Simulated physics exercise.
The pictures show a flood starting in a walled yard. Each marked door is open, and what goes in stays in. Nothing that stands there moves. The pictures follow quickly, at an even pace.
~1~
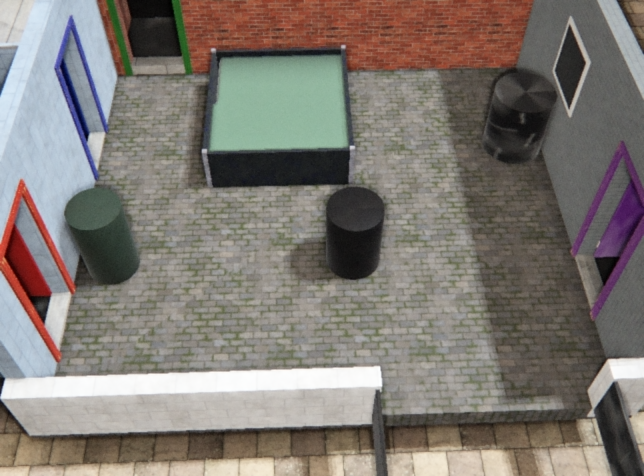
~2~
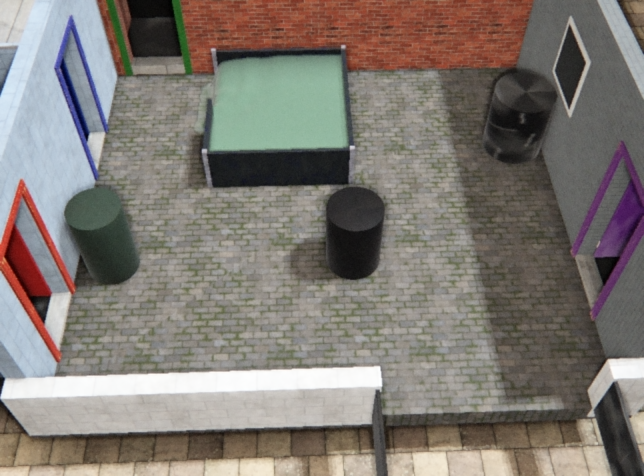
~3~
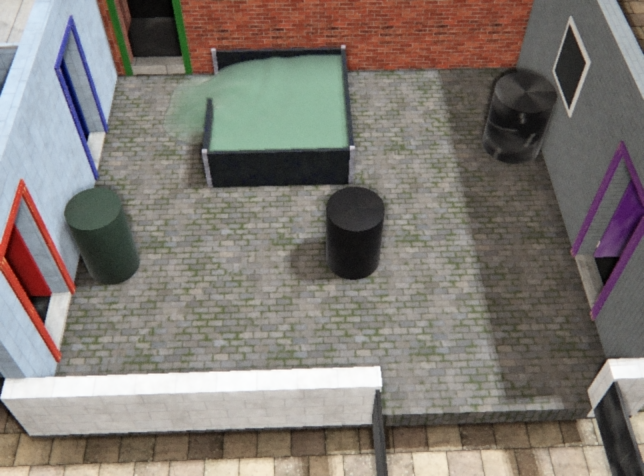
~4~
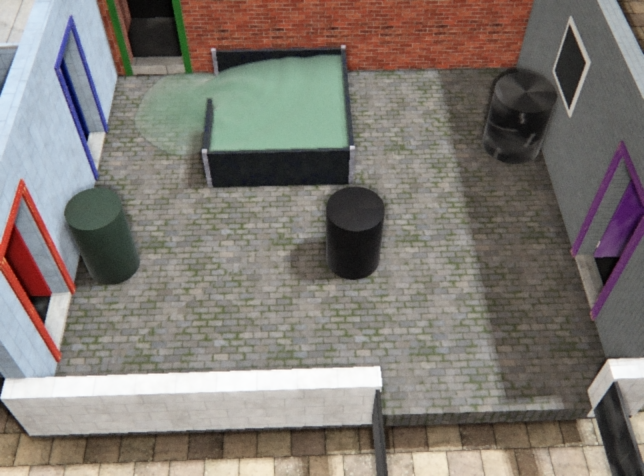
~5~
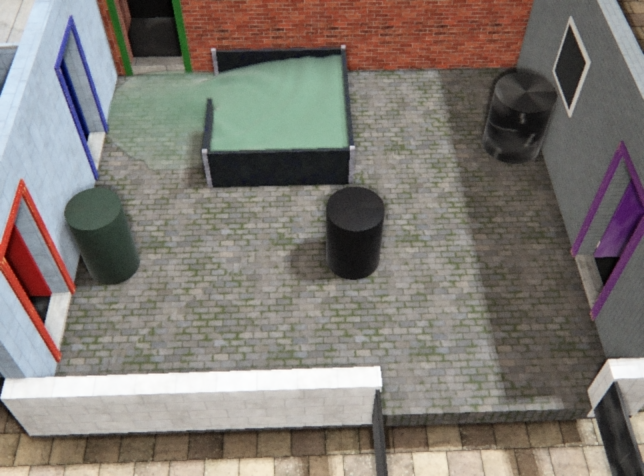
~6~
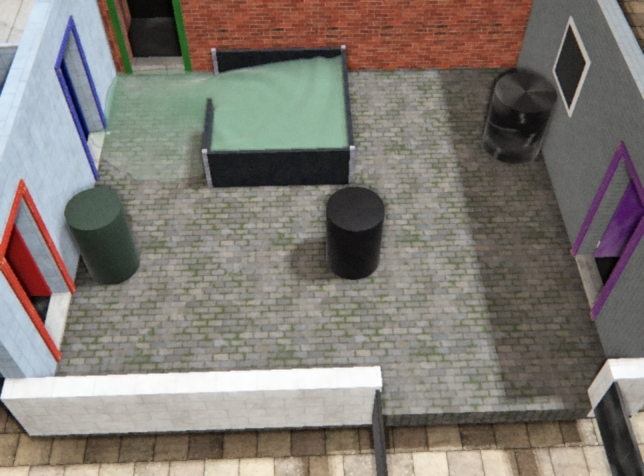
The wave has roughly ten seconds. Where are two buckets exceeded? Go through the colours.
The green door lets in a lot; the red door admits no more than that; the blue door lets in a lot; the purple door admits no more than that.
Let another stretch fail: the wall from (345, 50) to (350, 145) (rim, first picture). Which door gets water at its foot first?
The purple-painted one.
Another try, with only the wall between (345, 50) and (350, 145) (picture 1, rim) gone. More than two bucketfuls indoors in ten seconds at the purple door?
My reading: The purple door is over.
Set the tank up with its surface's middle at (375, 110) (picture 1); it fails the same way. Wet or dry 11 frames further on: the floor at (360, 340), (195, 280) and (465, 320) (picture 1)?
In turn: Not flooded, no water, dry.
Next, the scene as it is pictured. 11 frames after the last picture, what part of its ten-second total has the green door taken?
Close to 35 %.
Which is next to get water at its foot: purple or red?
First comes the door marked red.
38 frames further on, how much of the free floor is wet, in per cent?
Roughly 60 per cent.
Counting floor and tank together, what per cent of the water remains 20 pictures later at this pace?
Close to 88 %.
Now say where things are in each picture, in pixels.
Still water in the water tank at (279, 101), in the first frame.
Water pours out at (217, 100) and has run to a hidden place, in the second frame.
The front is at (171, 131), out from the gap at (217, 100), in the third frame.
Water pours out at (218, 101) and has run to (139, 121), in the fourth frame.
Water pours out at (217, 101) and has run to (107, 130), in the fifth frame.
The front is at (96, 141), out from the gap at (217, 100), in the sixth frame.
A moment on, water covers 10 % of the floor; the green door under two buckets in, the red door not reached, the blue door over two buckets in, the purple door not reached.
Next, water covers 15 % of the floor; the green door over two buckets in, the red door not reached, the blue door far over two buckets in, the purple door not reached.
Then, water covers 35 % of the floor; the green door far over two buckets in, the red door wet at the sill, nothing in, the blue door far over two buckets in, the purple door not reached.
Later, water covers 60 % of the floor; the green door far over two buckets in, the red door wet at the sill, nothing in, the blue door far over two buckets in, the purple door not reached.
In the end, water covers 85 % of the floor; the green door far over two buckets in, the red door wet at the sill, nothing in, the blue door far over two buckets in, the purple door wet at the sill, nothing in.
